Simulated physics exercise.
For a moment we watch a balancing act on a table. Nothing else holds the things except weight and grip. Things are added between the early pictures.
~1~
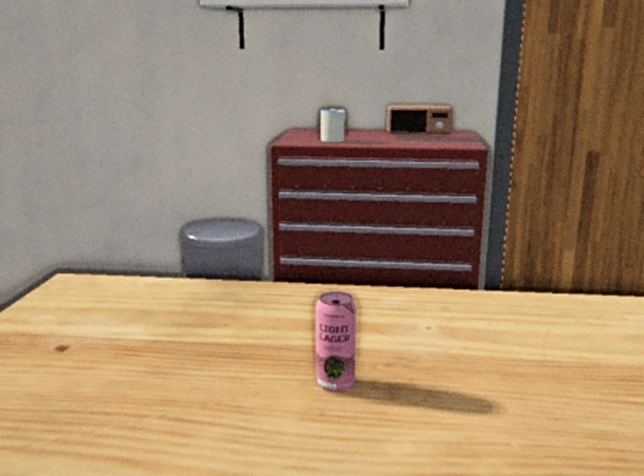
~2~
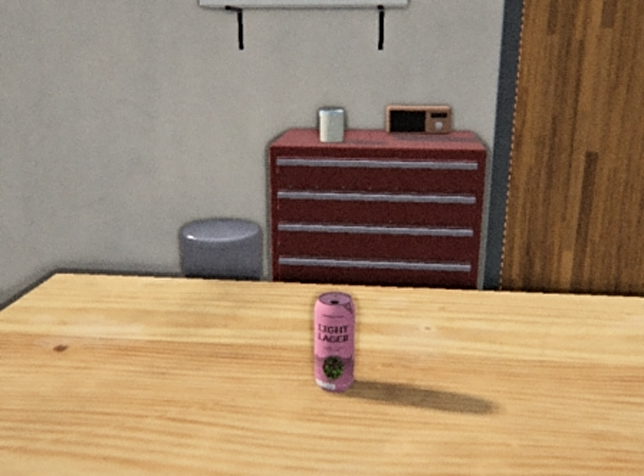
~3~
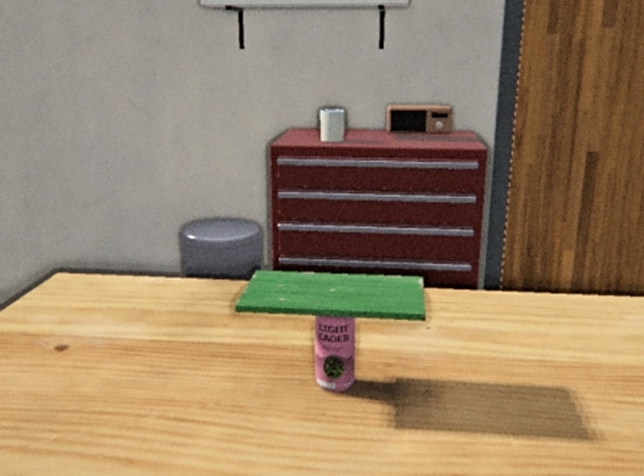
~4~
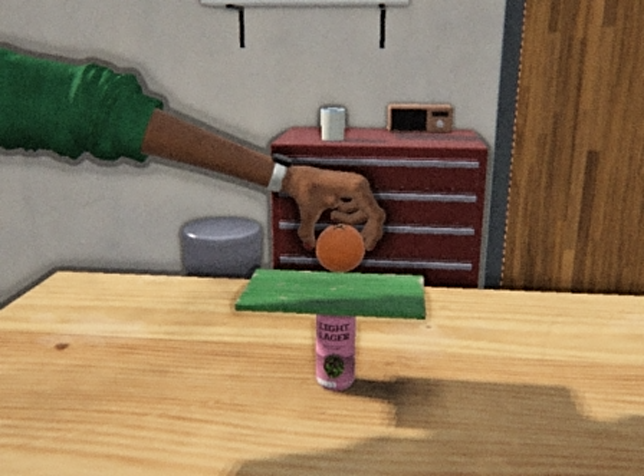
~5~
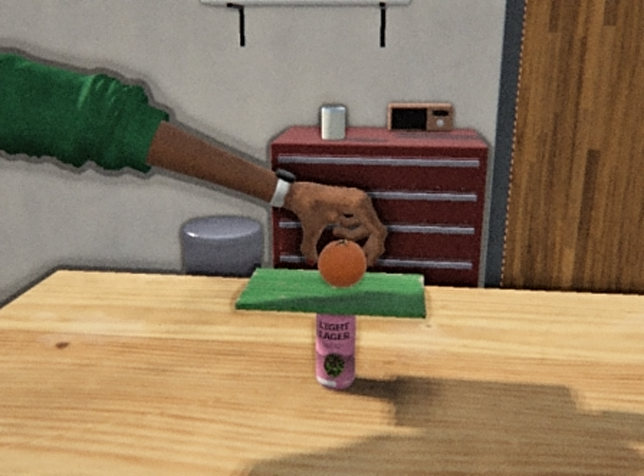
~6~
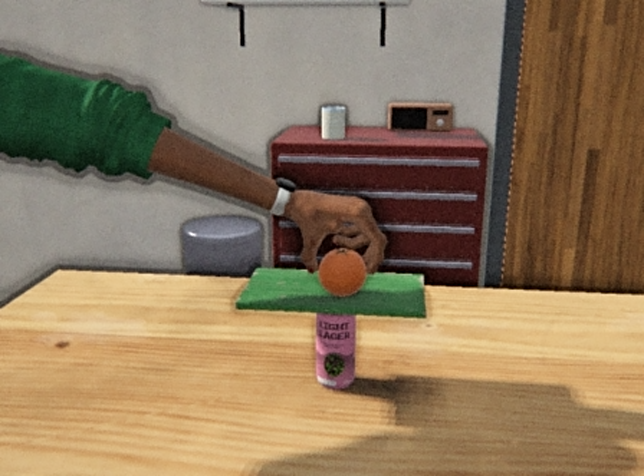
A green board appeared on top of a pink can standing on a wooden table, then a hand reaching in from the left lowered a small orange ball-shaped thing onto the board.
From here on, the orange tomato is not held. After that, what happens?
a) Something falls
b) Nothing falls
Nothing falls.
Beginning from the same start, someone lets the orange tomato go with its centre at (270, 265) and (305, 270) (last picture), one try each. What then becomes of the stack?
Well, the first time it goes over, and the second time it stays put.
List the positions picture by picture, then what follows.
In the first picture, the last thing is not in view yet.
In the second picture, the last thing is not in view yet.
In the third picture, the last thing is not in view yet; green board (334, 294).
In the fourth picture, still above its spot; orange tomato (340, 248); green board (334, 293).
In the fifth picture, still above its spot; orange tomato (342, 264); green board (334, 292).
In the sixth picture, in place under the hand; orange tomato (342, 273); green board (334, 291).
Then, 0.20 s later than the last frame, all is still.
Then, 0.40 s later than the last frame, orange tomato resting near (342, 273).
When it is over, all 3 as before. End places, in pixels of the last picture, orange tomato near (342, 273). The stack holds.
